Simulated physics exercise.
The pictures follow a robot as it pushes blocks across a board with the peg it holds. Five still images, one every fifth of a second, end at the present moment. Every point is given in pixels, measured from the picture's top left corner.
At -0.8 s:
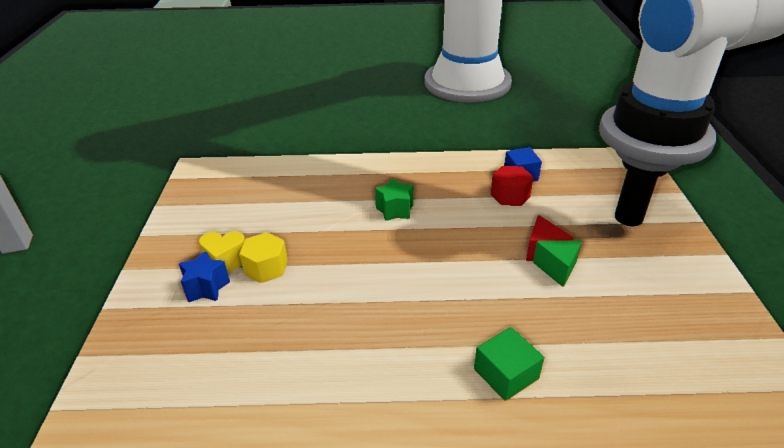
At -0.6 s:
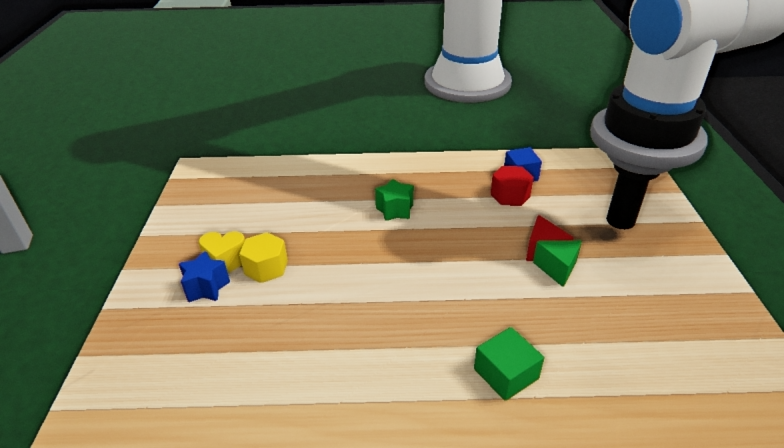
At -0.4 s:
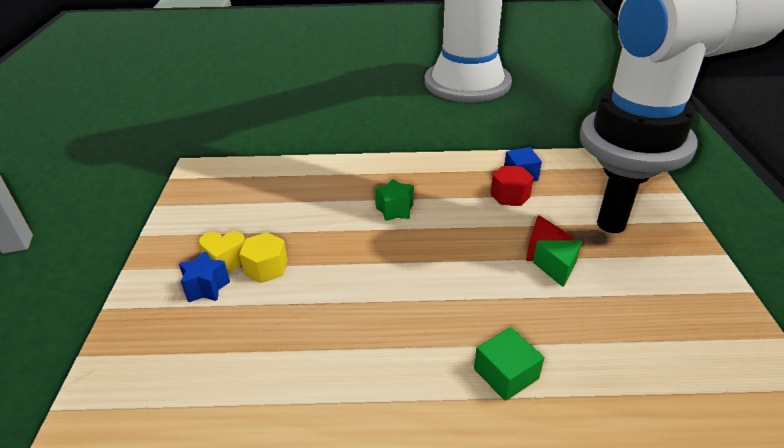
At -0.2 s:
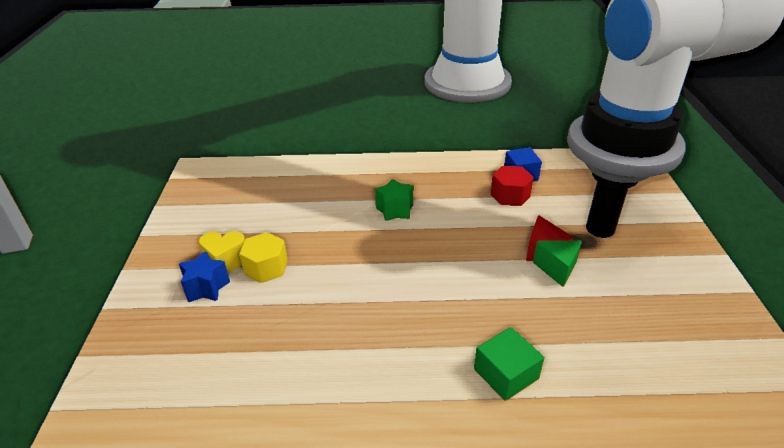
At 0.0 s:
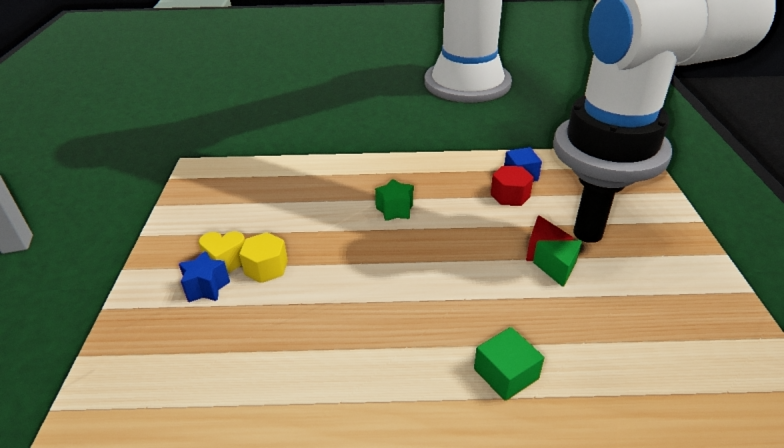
A robot arm with a black peg moved slowly left and slightly down over a striped wooden board, closing in on the red and green triangular blocks, while all the colorful blocks stayed still.
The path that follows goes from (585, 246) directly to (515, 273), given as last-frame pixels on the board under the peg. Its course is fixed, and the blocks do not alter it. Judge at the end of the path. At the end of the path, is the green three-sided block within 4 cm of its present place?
Yes, I think so.
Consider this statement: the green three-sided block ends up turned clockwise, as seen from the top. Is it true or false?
False.
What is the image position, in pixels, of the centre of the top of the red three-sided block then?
The middle of its top is at (501, 235).
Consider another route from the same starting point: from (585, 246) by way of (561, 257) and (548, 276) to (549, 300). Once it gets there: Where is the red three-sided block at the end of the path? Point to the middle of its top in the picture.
My estimate: (528, 236).
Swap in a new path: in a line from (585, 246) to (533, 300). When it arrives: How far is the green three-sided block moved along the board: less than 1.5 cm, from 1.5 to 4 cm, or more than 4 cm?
Shift: Over 4 cm.
On the path given first. Halfway along, peg at (553, 247); red three-sided block at (525, 234), turned 35° clockwise; green three-sided block at (560, 257).
At the end, peg at (517, 261); red three-sided block at (501, 235), turned 90° clockwise; green three-sided block at (558, 261), turned 25° anticlockwise.
